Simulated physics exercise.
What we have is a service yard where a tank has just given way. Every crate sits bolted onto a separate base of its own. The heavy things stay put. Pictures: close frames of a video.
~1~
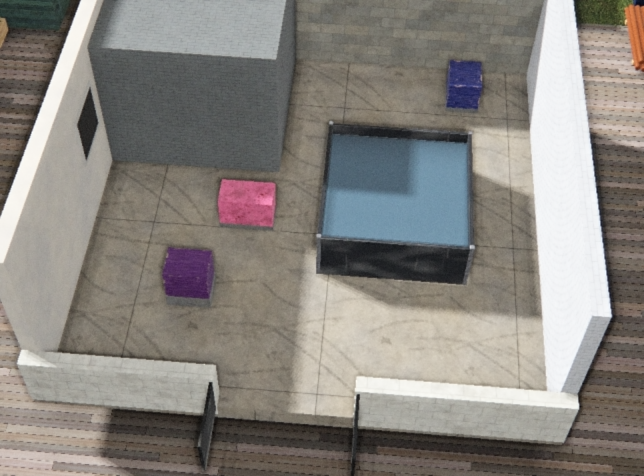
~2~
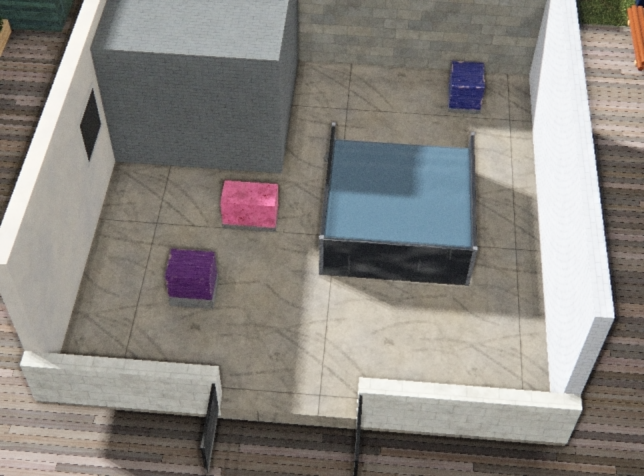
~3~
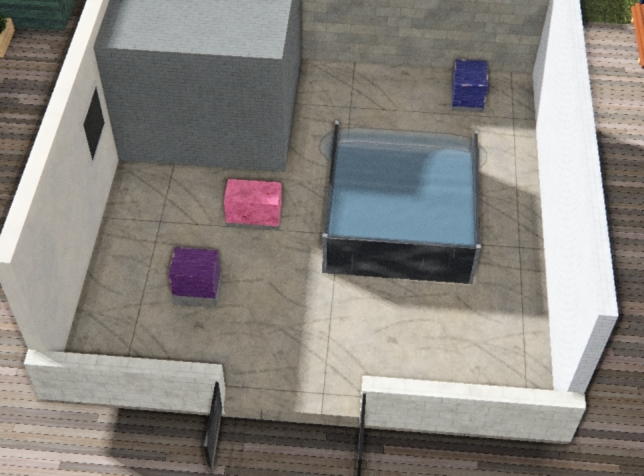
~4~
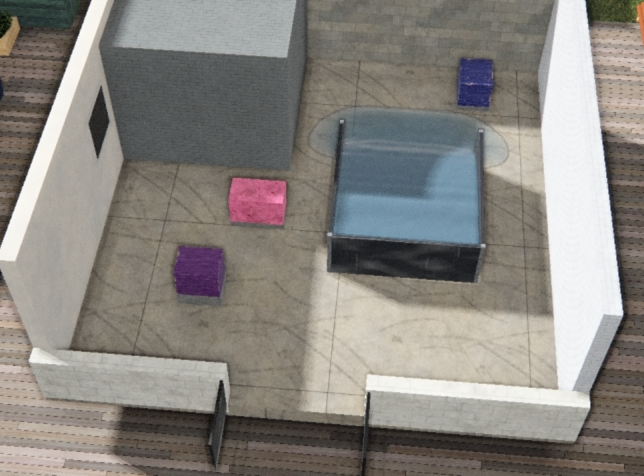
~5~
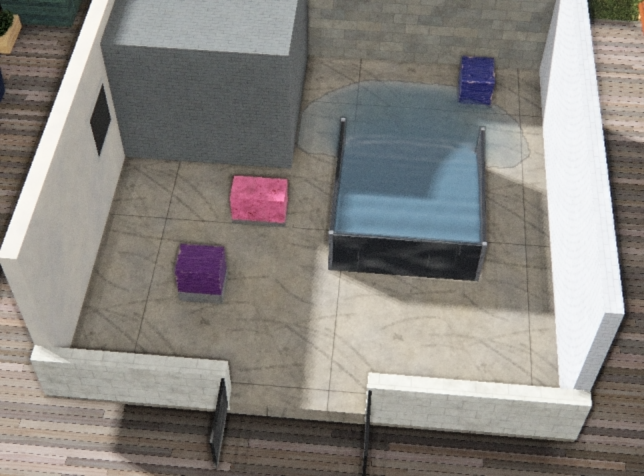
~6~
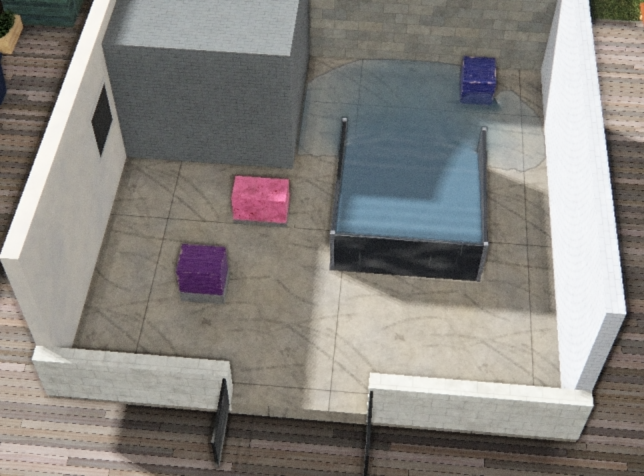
Service yard with a tank of still blue water giving way at its far side, water pouring out and spreading around the dark blue block.
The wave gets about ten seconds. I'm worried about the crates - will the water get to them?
The blue crate will be reached by the flood; the pink crate will be reached by the flood; the purple crate will be out of the flood.
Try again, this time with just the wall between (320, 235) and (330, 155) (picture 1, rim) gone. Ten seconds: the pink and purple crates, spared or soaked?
In that case the pink crate is flooded and the purple crate is flooded.
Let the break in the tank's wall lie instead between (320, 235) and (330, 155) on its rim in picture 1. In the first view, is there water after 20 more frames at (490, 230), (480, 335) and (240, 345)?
In sequence: Untouched, untouched, inundated.
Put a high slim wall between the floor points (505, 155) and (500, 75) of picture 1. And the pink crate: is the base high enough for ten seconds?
As for the pink crate, it gets flooded.
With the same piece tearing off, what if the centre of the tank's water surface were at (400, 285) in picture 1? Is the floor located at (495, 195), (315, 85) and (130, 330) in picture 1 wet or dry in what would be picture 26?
Results in order - swamped, swamped, left untouched.
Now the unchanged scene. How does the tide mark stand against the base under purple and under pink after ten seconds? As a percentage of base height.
The first reaches around 50 in a hundred, the second around 150.
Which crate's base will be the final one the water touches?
From the pictures, the purple-painted one.
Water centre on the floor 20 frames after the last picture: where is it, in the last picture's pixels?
That puts it at around (418, 142).
A moment on, water covers 25 % of the floor; the blue crate water round its plinth, the pink crate not reached, the purple crate not reached.
Next, water covers 30 % of the floor; the blue crate water round its plinth, the pink crate not reached, the purple crate not reached.
Then, water covers 45 % of the floor; the blue crate water round its plinth, the pink crate water round its plinth, the purple crate not reached.
Later, water covers 80 % of the floor; the blue crate water round its plinth, the pink crate water round its plinth, the purple crate water round its plinth.
In the end, water covers 95 % of the floor; the blue crate was topped, the pink crate was topped, the purple crate stayed above the water.
